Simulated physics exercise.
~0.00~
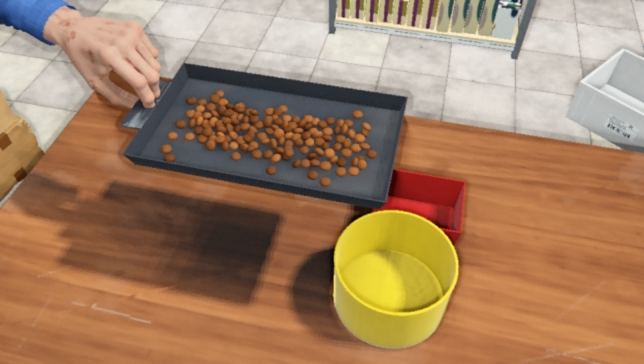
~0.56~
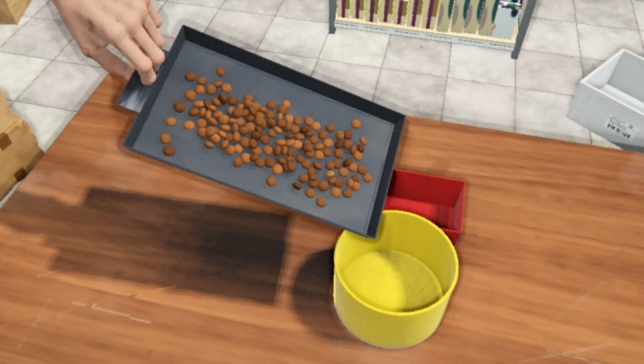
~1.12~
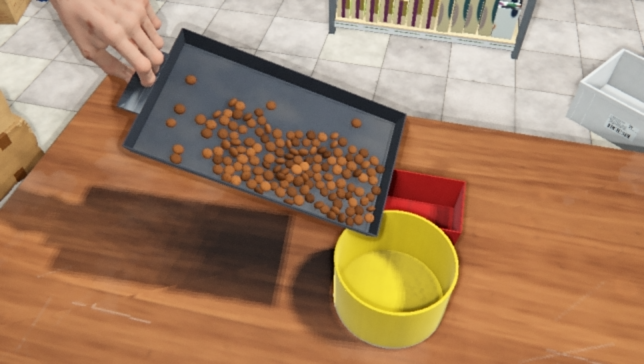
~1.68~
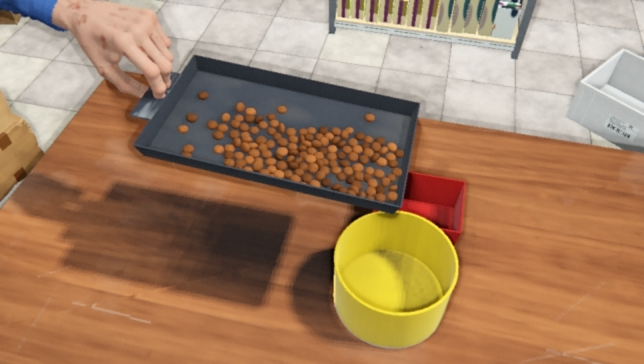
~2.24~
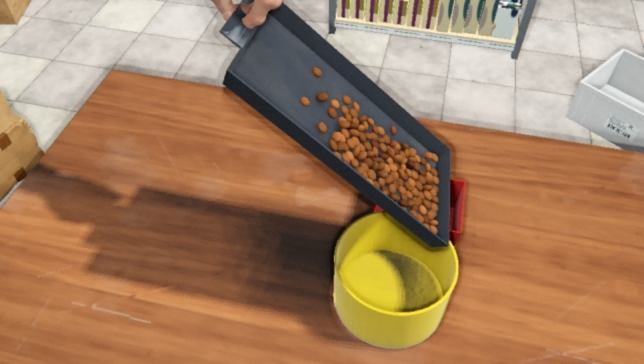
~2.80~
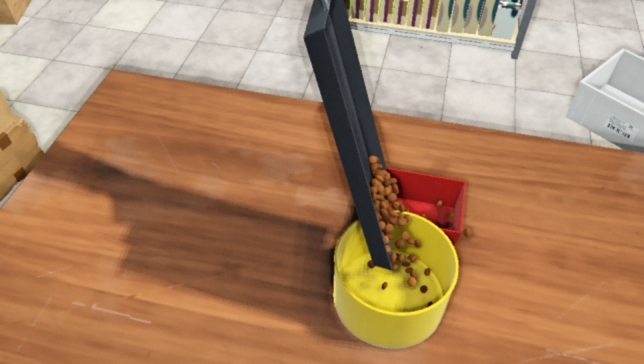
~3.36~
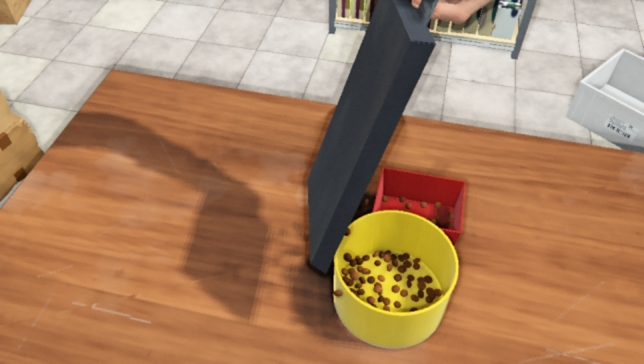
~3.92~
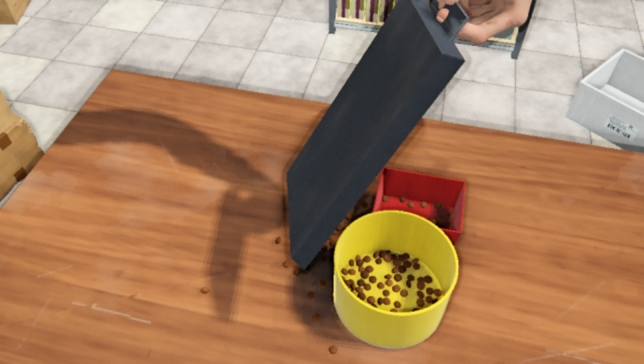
A hand tipped a dark tray of brown kibble, levelled it, then swung it steeply over a yellow pot, pouring many pieces inside while others scattered across the wooden table and a few landed in the red tin, leaving the tray upended.
